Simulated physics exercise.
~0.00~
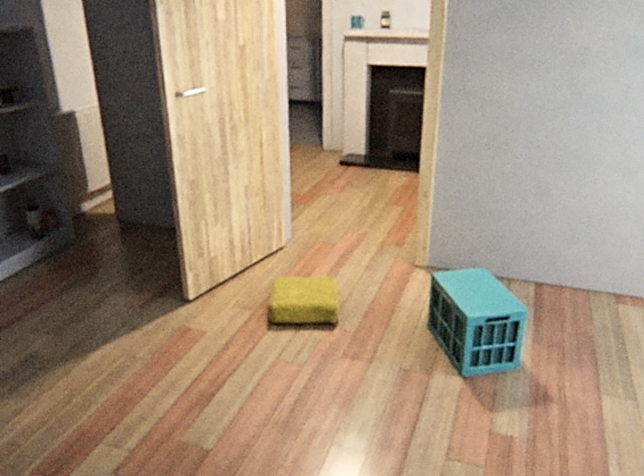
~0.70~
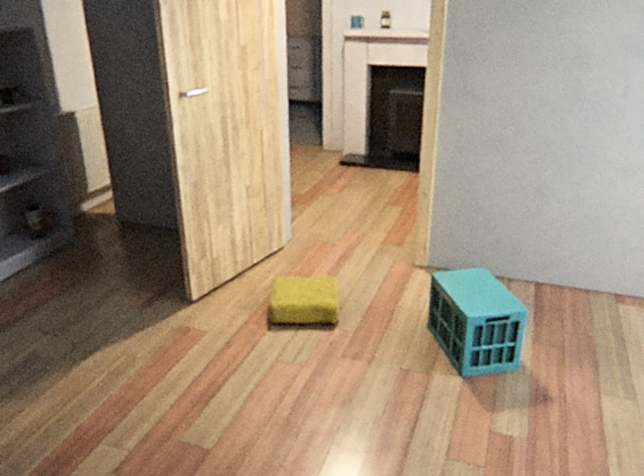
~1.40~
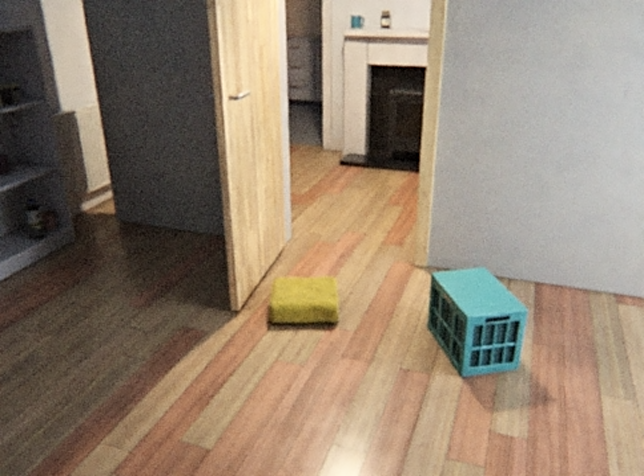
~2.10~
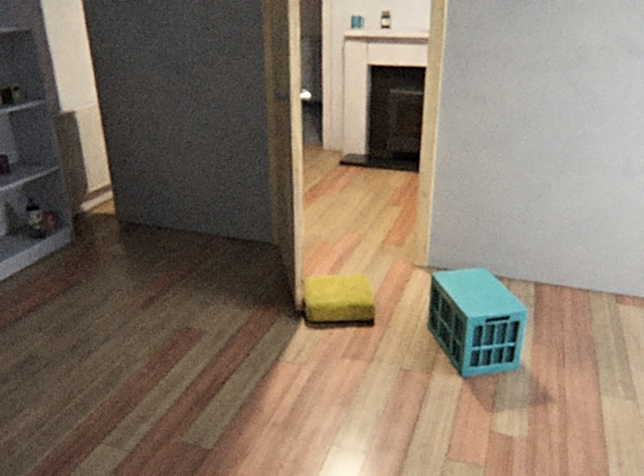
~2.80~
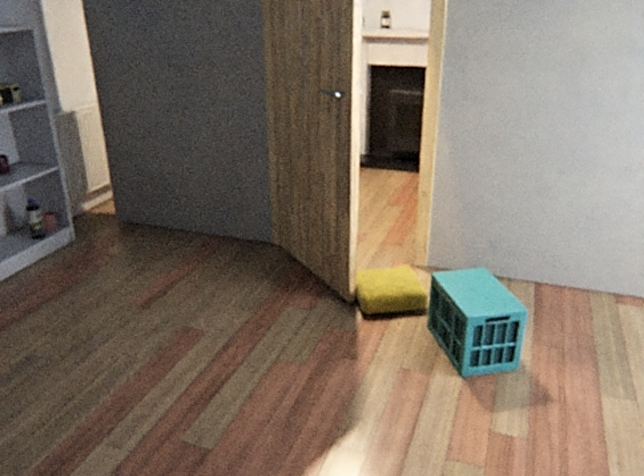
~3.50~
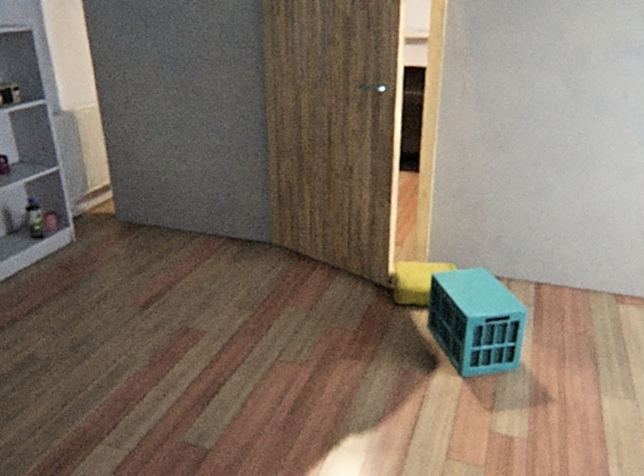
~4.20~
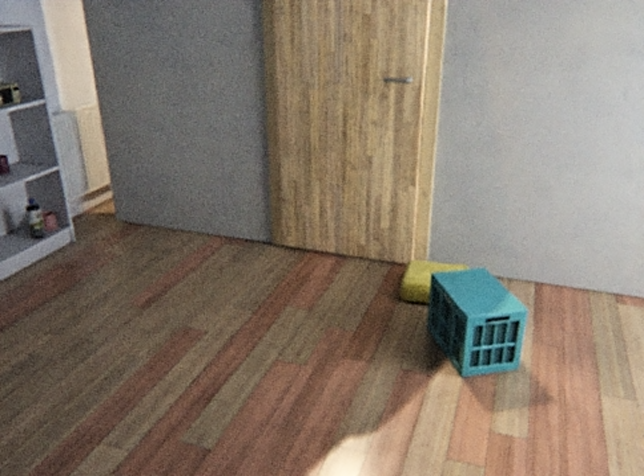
Wooden door swinging shut across the doorway, pushing a yellow cushion right along the floor until it rests behind a turquoise crate.
